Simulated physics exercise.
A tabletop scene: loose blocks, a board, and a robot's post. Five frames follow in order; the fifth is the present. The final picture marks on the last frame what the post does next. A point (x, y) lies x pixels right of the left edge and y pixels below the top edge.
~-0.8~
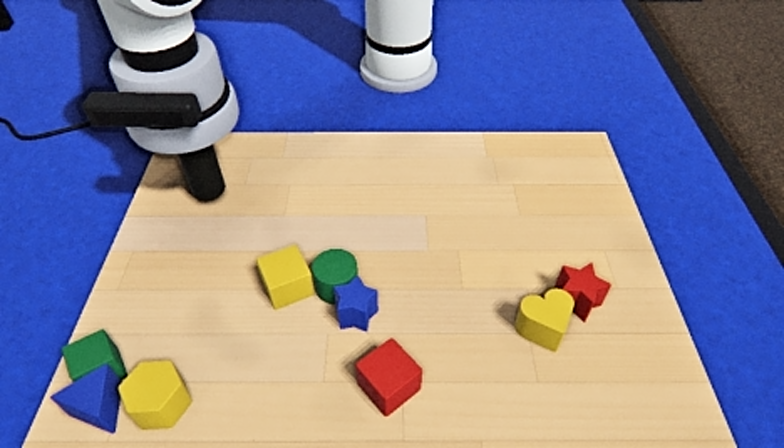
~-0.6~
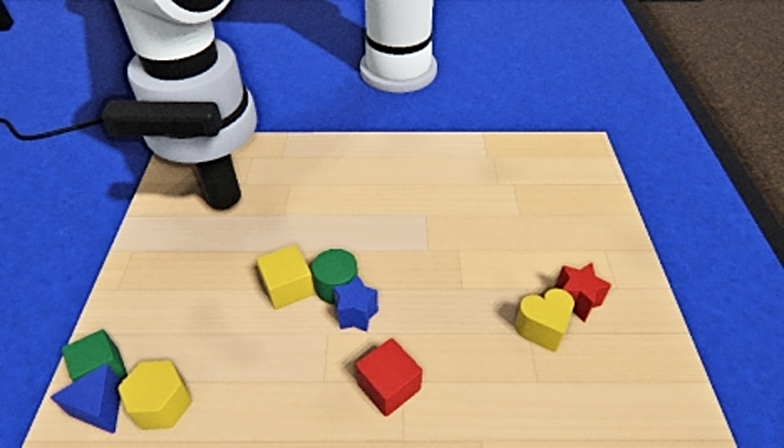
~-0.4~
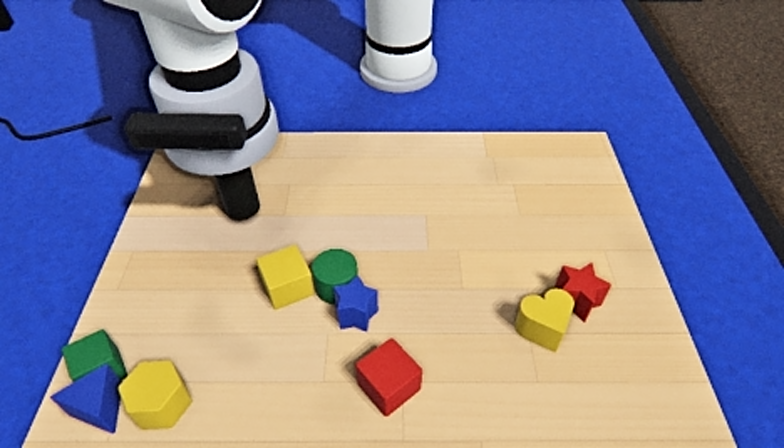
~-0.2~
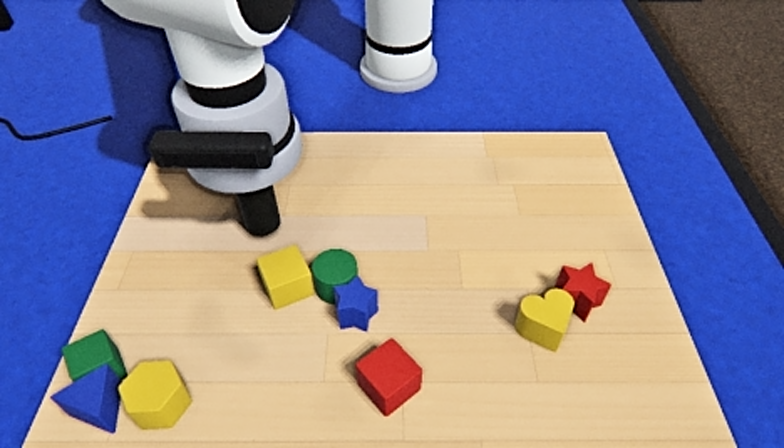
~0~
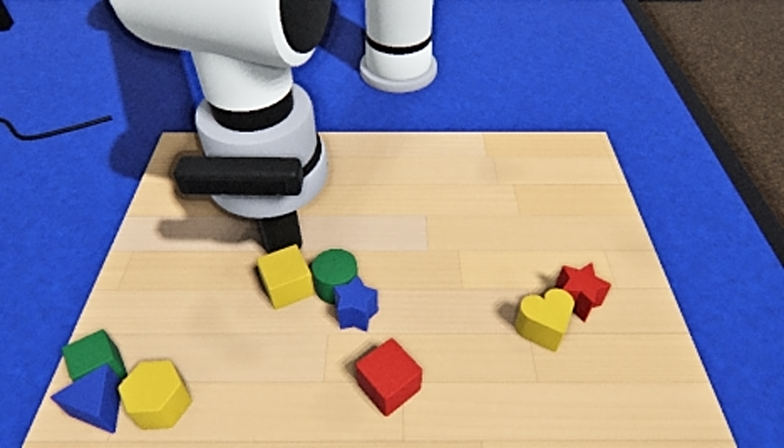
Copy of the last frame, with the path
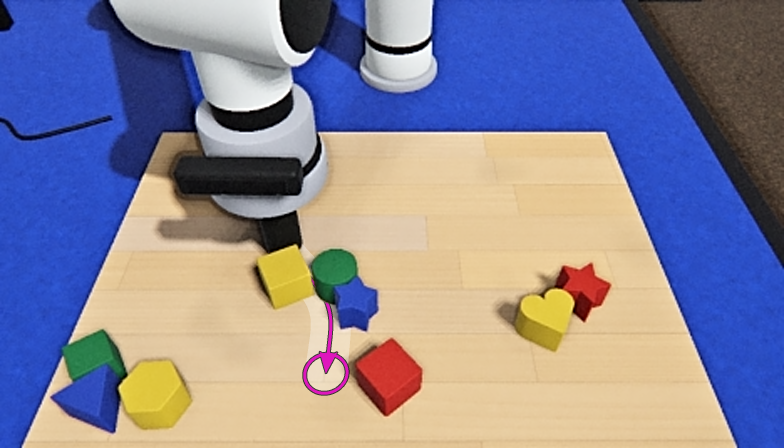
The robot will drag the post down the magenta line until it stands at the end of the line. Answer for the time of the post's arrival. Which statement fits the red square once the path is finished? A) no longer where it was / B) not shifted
It's B.
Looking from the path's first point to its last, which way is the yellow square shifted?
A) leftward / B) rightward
B.
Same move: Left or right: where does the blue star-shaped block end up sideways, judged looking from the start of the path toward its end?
It gets pushed left.
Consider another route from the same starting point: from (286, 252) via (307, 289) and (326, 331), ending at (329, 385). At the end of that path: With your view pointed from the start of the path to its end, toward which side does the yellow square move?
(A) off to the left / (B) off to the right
That would be B.
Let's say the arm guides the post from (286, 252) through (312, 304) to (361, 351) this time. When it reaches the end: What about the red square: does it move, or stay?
By then it is still where it was.
The line goes from (286, 252) through (314, 283) and (331, 323) to (326, 373).
What follows on the original path. One third of the way, post (313, 276); yellow square (286, 292), turned 60° clockwise; green round block (349, 274); blue star-shaped block (366, 304).
Two thirds of the way, post (330, 316); yellow square (282, 306), turned 100° clockwise; green round block (371, 286); blue star-shaped block (384, 318).
At the end, post (325, 367); yellow square (280, 308), turned 105° clockwise; green round block (371, 286); blue star-shaped block (384, 318); red square unmoved.
